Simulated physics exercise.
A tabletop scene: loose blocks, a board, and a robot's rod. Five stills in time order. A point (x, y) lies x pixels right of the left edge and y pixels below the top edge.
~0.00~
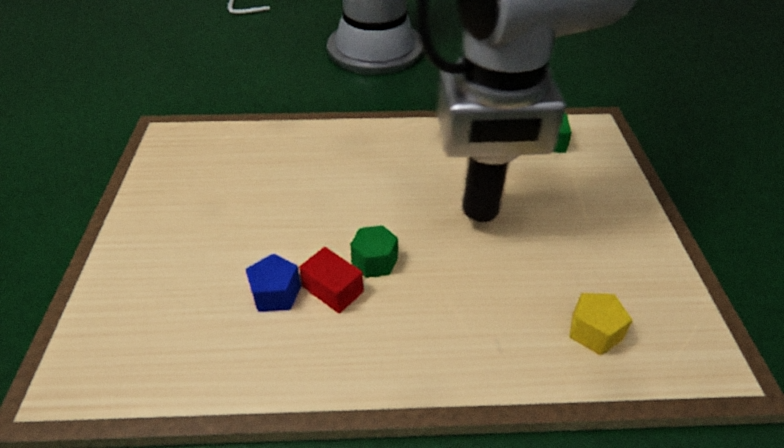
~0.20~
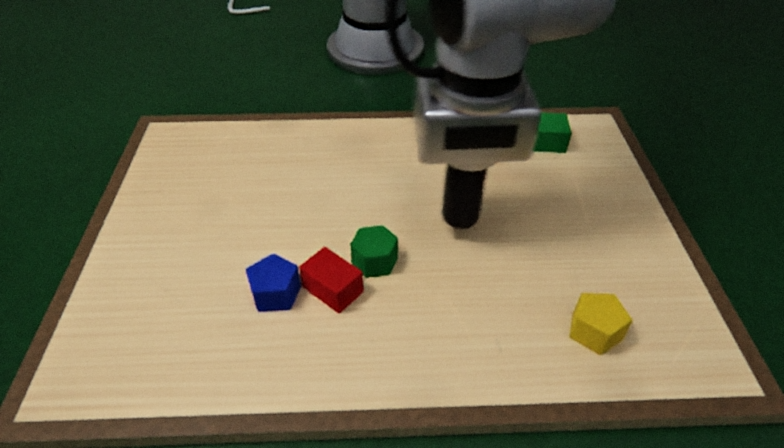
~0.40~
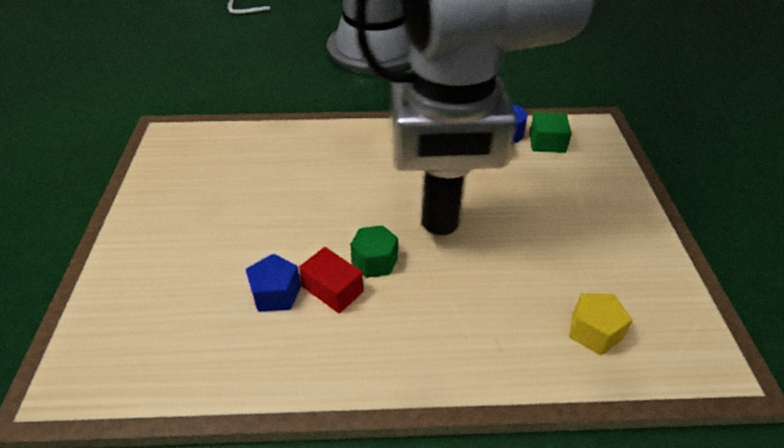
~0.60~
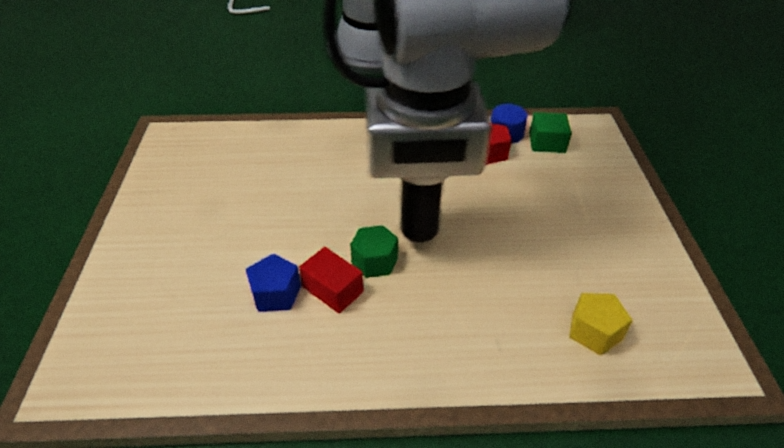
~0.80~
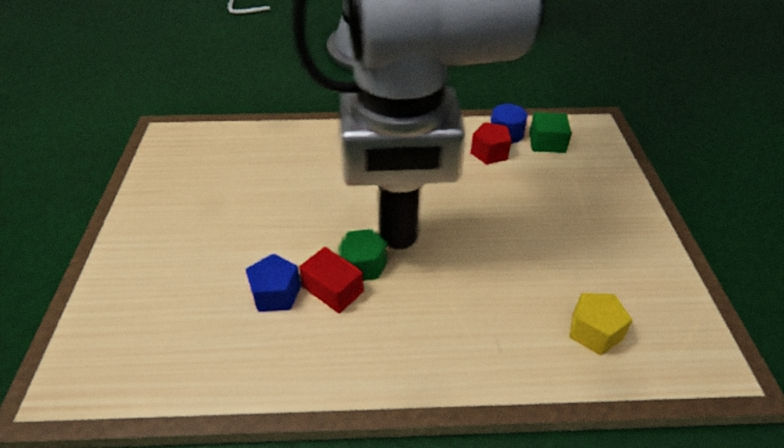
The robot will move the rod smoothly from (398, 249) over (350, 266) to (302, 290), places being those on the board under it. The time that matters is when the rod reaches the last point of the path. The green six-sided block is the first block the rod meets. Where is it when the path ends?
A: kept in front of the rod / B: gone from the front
A.
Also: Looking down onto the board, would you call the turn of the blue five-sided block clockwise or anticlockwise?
It is turned clockwise.
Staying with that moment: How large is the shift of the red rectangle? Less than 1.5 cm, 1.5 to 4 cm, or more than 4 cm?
The red rectangle ends up quite far away, over 4 cm.
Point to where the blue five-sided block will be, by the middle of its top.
Answer: (230, 286).
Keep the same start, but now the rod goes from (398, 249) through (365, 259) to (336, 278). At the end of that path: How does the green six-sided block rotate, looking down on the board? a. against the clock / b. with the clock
Option a.
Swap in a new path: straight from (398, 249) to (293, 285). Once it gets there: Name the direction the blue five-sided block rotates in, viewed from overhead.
Prediction: Clockwise.
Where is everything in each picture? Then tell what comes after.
In the first picture, rod's lower end at (480, 210); blue five-sided block at (271, 273); red rectangle at (330, 269); green six-sided block at (374, 240).
In the second picture, rod at (460, 217); blocks still.
In the third picture, rod at (440, 223); blocks still.
In the fourth picture, rod at (419, 230); blocks still.
In the fifth picture, rod at (398, 237); blue five-sided block at (271, 273); red rectangle at (330, 269); green six-sided block at (362, 244).
What follows on the original path. One third of the way, rod at (365, 248); blue five-sided block at (260, 275); red rectangle at (307, 290); green six-sided block at (330, 261), turned 20° anticlockwise.
Two thirds of the way, rod at (332, 262); blue five-sided block at (247, 278), turned 30° clockwise; red rectangle at (286, 316), turned 25° anticlockwise; green six-sided block at (298, 281), turned 35° anticlockwise.
At the end, rod at (300, 278); blue five-sided block at (230, 286), turned 75° clockwise; red rectangle at (272, 340), turned 45° anticlockwise; green six-sided block at (270, 303), turned 55° anticlockwise.
